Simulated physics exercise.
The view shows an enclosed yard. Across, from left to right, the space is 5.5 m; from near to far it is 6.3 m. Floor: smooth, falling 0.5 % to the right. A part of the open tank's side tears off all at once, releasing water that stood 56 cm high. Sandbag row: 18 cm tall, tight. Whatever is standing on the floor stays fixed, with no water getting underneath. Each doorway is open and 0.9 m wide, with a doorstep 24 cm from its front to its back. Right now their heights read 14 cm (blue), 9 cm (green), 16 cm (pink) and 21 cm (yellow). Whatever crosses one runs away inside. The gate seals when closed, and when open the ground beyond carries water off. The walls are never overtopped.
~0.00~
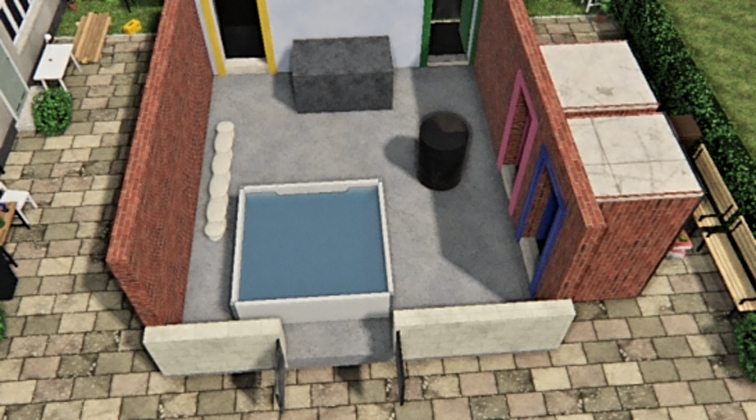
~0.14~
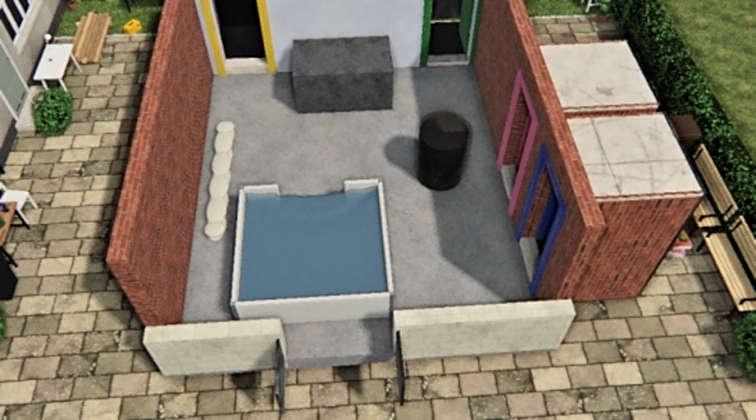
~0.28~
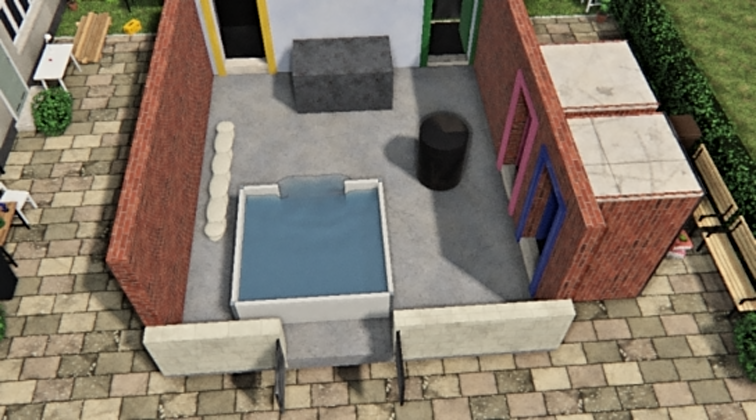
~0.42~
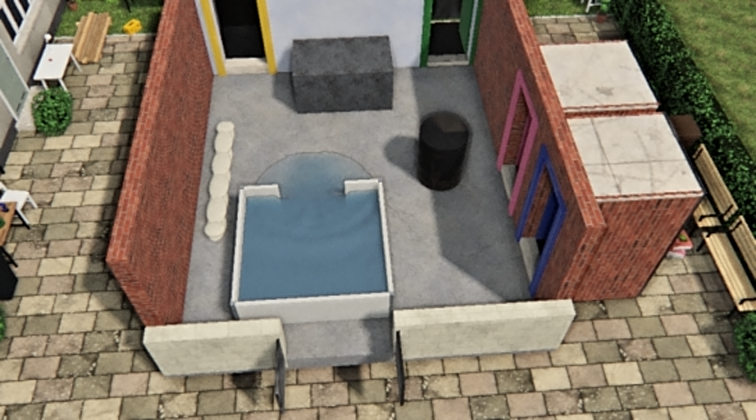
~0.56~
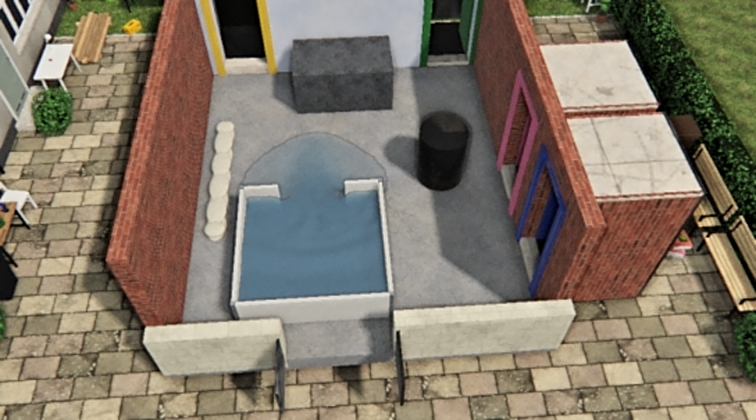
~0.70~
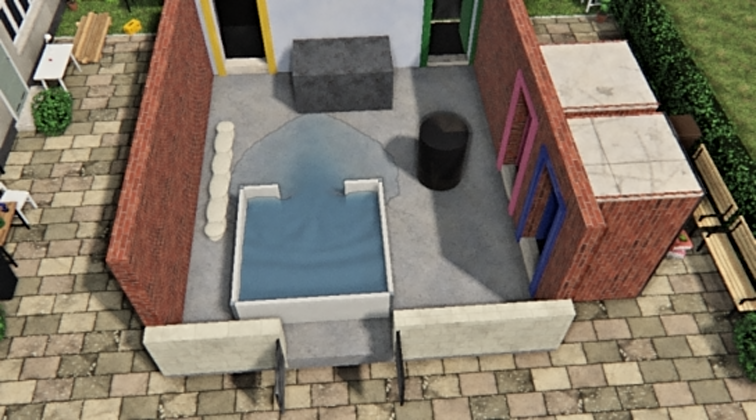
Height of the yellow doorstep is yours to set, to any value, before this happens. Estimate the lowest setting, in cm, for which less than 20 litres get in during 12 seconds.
Around 23 cm.
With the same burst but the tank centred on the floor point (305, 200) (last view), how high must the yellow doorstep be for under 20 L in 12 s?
22 cm or thereabouts.
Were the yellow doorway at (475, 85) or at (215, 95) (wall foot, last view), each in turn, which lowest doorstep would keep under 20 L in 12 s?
About 12.0 cm for the first and 23 cm for the second.
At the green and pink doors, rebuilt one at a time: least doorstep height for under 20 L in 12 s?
Some 13.0 cm for green, some 5.5 cm for pink.
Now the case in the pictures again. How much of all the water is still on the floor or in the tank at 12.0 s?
About 90 %.
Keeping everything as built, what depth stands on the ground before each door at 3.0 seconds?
Depth (cm): Blue 0 / green 10 / pink 0 / yellow 26.
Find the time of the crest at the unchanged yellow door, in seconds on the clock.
Approximately 2.6 s.
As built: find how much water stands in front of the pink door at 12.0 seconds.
About 7.5 cm.
After 1.4 s water covers 30 % of the floor, deepest (33 cm) near (311, 203); it has not reached the yellow door.
After 3.0 s water covers 50 % of the floor, deepest (32 cm) near (223, 80); 26 cm at the yellow door, 13 litres in over its 21 cm doorstep.
After 12.0 s water covers 95 % of the floor, deepest (14 cm) near (524, 278); 7 cm at the yellow door, 29 litres in over its 21 cm doorstep.
At the yellow door as built, the water arrived by 1.6 s and peaked near 28 cm at 2.6 s.
Run again over the same 12 s with other heights there, 50 litres in over 18.5 cm, 10 litres over 25 cm. The limit of 20 litres is kept from about 23 cm up.
